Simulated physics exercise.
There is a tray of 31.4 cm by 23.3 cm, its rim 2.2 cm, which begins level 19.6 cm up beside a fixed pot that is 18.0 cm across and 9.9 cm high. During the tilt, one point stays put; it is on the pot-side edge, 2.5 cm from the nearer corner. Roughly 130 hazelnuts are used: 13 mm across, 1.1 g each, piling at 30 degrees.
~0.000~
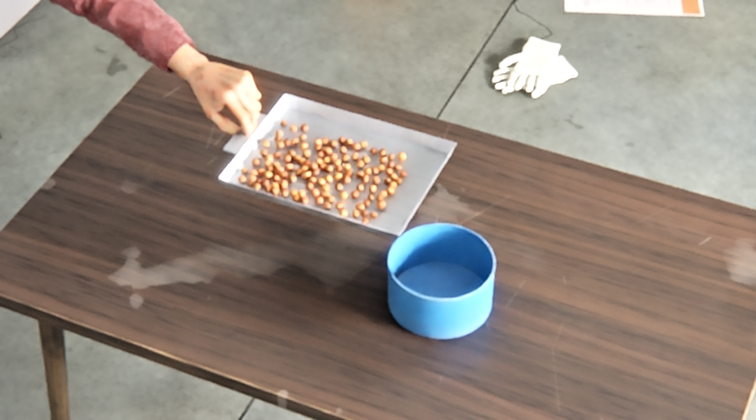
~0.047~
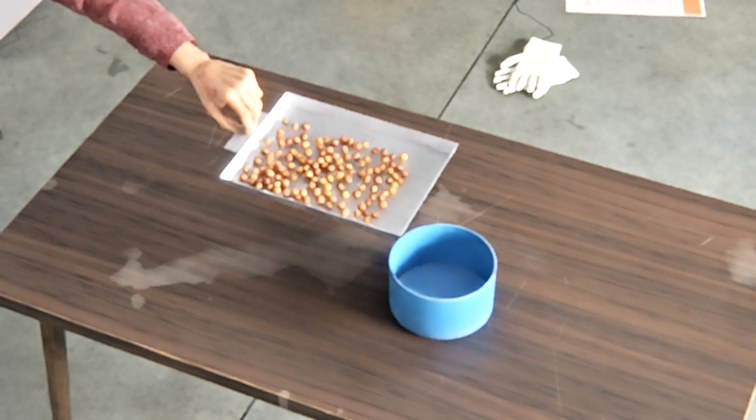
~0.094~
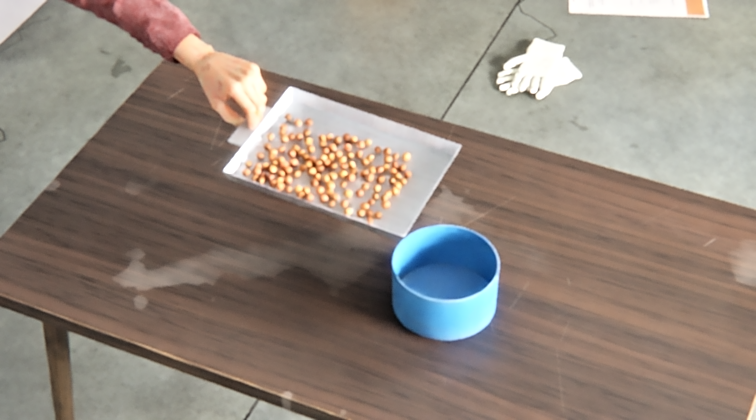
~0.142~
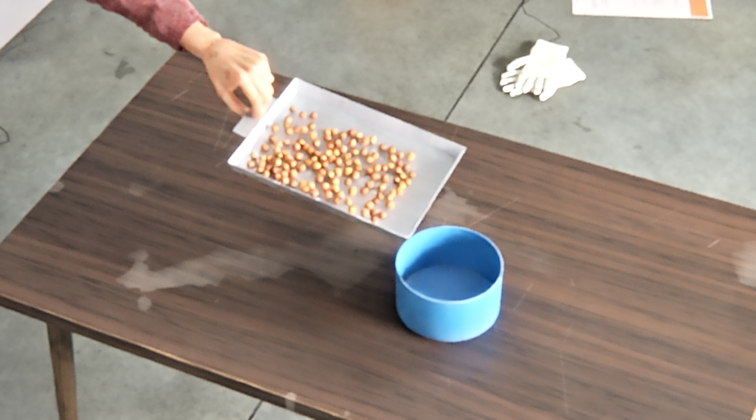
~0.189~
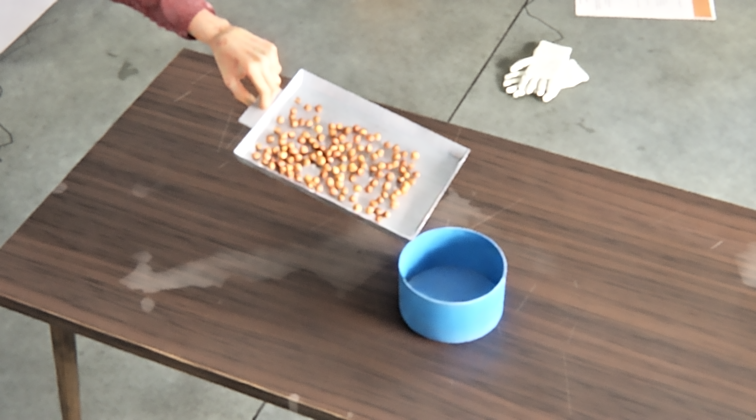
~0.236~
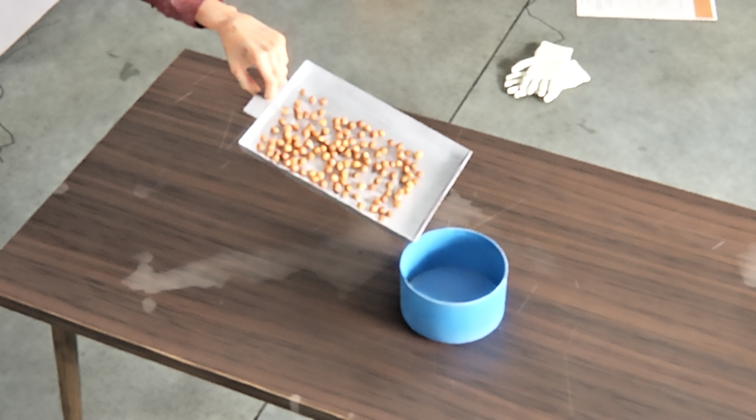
To begin with, a hand in a dark red sleeve holds a pale tray of brown hazelnuts nearly level above a dark wooden table, beside a blue pot. The hand then lifts the tray's left end, slanting it gradually more steeply toward the pot, while the nuts stay spread across it.
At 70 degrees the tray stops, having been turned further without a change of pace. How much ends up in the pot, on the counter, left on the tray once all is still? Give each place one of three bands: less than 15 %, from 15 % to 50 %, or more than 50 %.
Pot: That should get a moderate amount, counter: That should get a moderate amount, tray: That should get a moderate amount.
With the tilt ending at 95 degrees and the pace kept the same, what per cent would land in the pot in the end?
It would be near 60 per cent.
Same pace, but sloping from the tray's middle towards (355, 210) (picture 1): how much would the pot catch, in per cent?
Roughly 5 per cent.
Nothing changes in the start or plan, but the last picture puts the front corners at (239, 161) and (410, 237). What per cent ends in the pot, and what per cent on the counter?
You'd end with pot at 55 and counter at 40.
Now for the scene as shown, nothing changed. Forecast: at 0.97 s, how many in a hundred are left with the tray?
Some 35 per cent of the load.
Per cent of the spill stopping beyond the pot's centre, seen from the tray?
About 90 percent of the spill.
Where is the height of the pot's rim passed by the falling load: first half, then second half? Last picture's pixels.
Roughly (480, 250) to begin with, later roughly (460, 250).
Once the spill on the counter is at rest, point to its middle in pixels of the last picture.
The spill is centred close to (520, 257).
After 0.50 s, tilt 44 degrees; the tray holds 100 %, the pot 0 %.
After 0.68 s, tilt 62 degrees; the tray holds 90 %, the pot 0 %.
Then, at 0.97 s, tilt 70 degrees; the tray holds 35 %, the pot 35 %.
In the end, at 1.9 s, pot 40 %, counter 25 %, tray 30 %.
